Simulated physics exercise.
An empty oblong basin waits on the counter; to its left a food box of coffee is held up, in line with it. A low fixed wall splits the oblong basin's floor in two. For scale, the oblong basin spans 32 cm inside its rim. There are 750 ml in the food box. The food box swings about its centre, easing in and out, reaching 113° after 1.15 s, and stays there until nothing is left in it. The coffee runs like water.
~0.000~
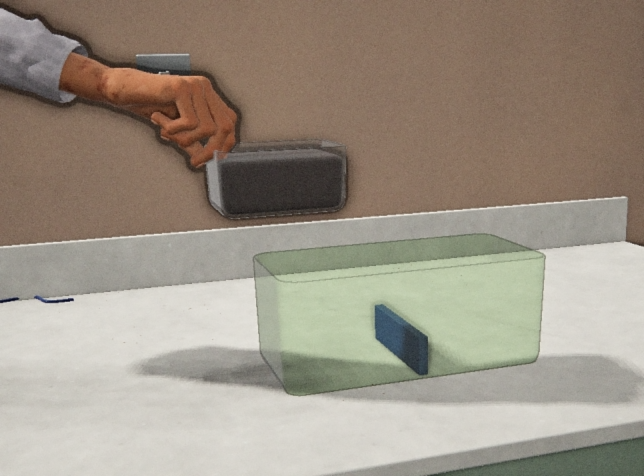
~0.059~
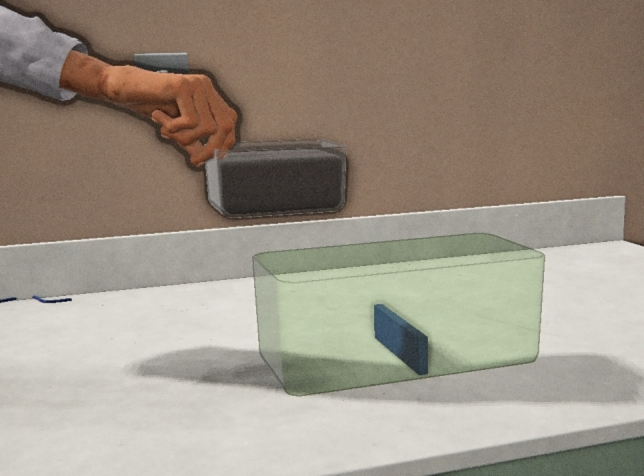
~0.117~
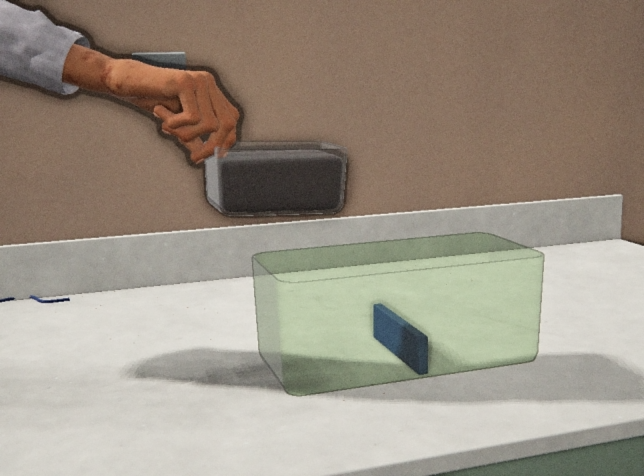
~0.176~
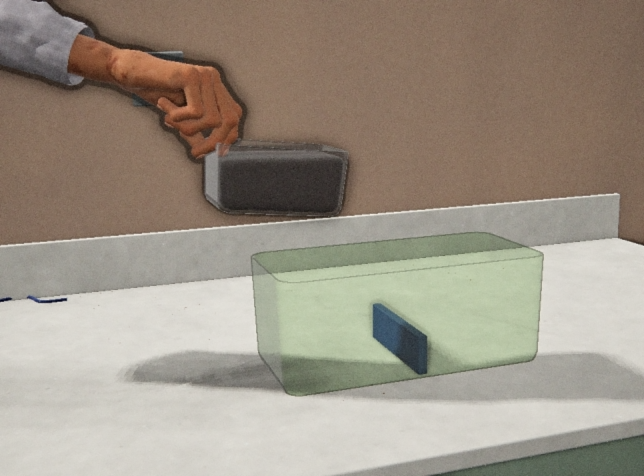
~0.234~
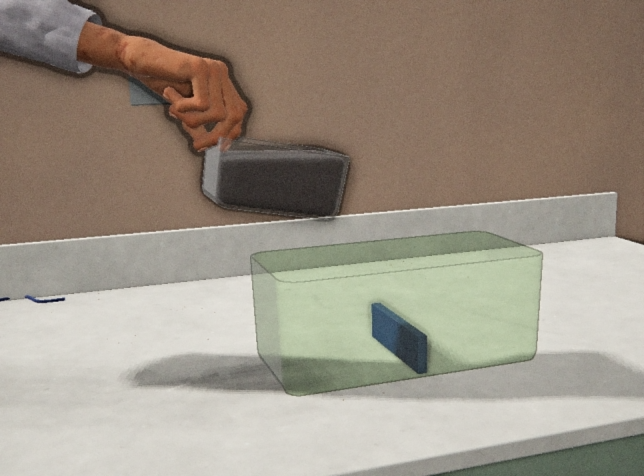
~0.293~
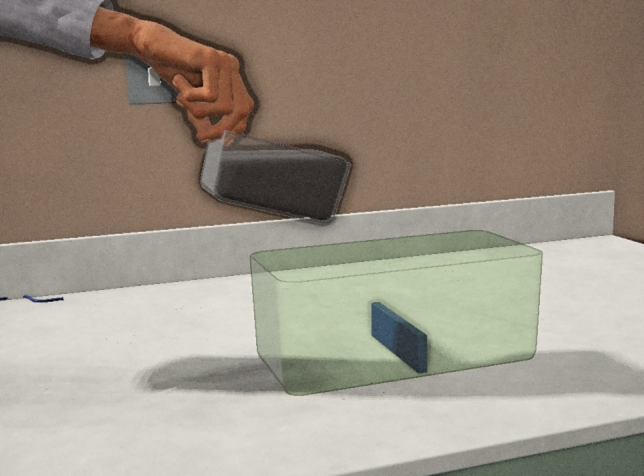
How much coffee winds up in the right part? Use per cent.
About 38 per cent.
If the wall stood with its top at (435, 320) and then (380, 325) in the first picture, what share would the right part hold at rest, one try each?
First 5, then 65 per cent.
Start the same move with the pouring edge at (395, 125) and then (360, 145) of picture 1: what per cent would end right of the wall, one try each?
First 85, then 70 per cent.
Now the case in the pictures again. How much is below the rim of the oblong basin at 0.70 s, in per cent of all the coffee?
Some 38 per cent.
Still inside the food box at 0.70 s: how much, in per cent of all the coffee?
About 32 per cent.
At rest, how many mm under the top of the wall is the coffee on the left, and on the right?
Some 26 mm on the left and 34 mm on the right.
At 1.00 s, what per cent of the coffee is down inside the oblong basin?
Near 92 in a hundred.
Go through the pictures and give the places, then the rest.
In the first frame, it leans 0°; its right rim is at (334, 144); the coffee meets the walls at (214, 160) and (330, 153); the oblong basin's rim runs from (265, 270) to (517, 246); the wall's top is at (400, 321).
In the second frame, it leans 1°; its right rim is at (334, 145); the coffee meets the walls at (212, 159) and (330, 154).
In the third frame, it leans 3°; its right rim is at (334, 147); the coffee meets the walls at (212, 158) and (330, 154).
In the fourth frame, it leans 6°; its right rim is at (335, 151); the coffee meets the walls at (213, 159) and (331, 155).
In the fifth frame, it leans 11°; its right rim is at (336, 155); the coffee meets the walls at (213, 159) and (332, 155).
In the sixth frame, it leans 17°; its right rim is at (337, 162); the coffee meets the walls at (213, 158) and (335, 155); 1 per cent is over the edge.
By 0.70 s the tilt is 75° and 32 per cent is still to pour, 19 is left of the wall and 19 right of it.
By 1.00 s the tilt is 108° and 4 per cent is still to pour, 55 is left of the wall and 37 right of it.
By 1.31 s the tilt is 113° and 0 per cent is still to pour, 61 is left of the wall and 38 right of it.
By 1.65 s the tilt is 113° and 0 per cent is still to pour, 61 is left of the wall and 38 right of it.
At rest 61 per cent lies left of the wall, 38 right of it and 1 outside.
